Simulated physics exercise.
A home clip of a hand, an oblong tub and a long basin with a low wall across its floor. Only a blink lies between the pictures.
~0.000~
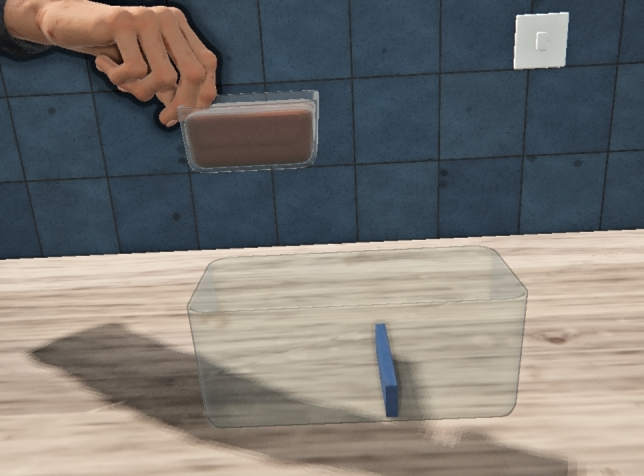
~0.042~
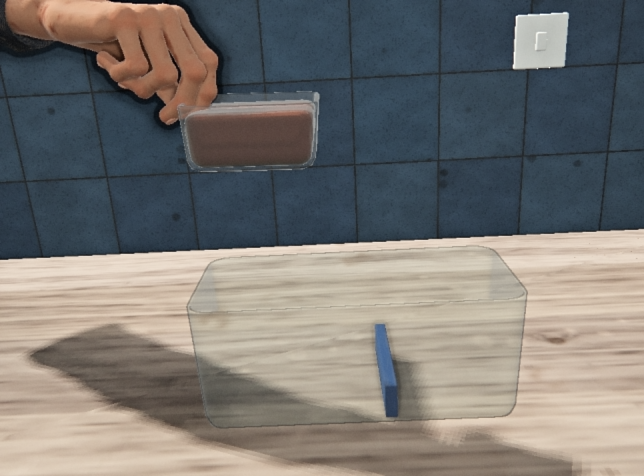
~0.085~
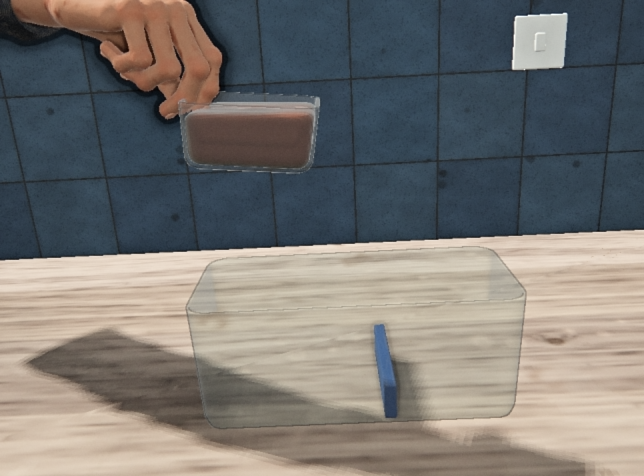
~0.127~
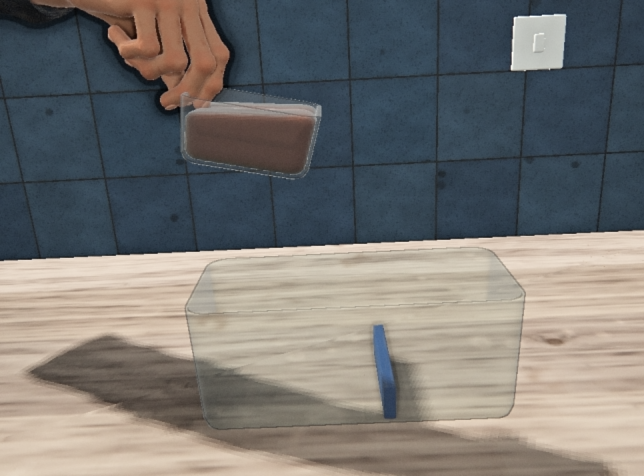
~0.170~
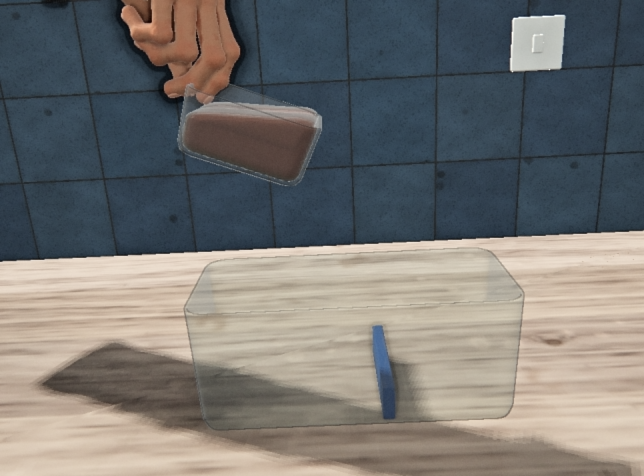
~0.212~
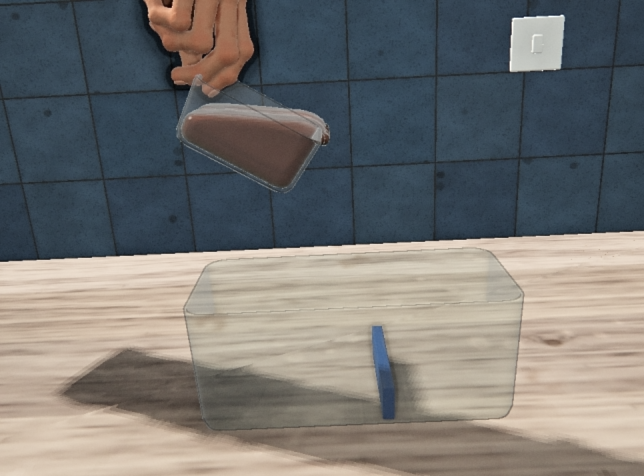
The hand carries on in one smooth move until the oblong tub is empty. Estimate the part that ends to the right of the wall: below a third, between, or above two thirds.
In the end from a third to two thirds is right of the wall.
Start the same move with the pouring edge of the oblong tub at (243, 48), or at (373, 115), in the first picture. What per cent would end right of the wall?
Near 10 % and 75 %.
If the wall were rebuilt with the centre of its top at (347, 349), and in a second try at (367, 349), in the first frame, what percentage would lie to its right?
In turn 80 and 70 in a hundred.
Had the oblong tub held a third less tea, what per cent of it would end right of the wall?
It comes to 40 per cent or so.
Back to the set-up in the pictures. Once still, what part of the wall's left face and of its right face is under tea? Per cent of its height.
Left: 20 %. Right: 50 %.
A moment on, the oblong tub is tipped on its side and 19 per cent is still to pour, 3 is left of the wall and 22 right of it.
Next, the oblong tub is tipped on its side and 5 per cent is still to pour, 20 is left of the wall and 65 right of it.
Then the oblong tub is tipped on its side and 2 per cent is still to pour, 33 is left of the wall and 59 right of it.
Later the oblong tub is tipped on its side and 0 per cent is still to pour, 36 is left of the wall and 58 right of it.
Finally, 37 per cent lies left of the wall, 58 right of it and 5 outside.
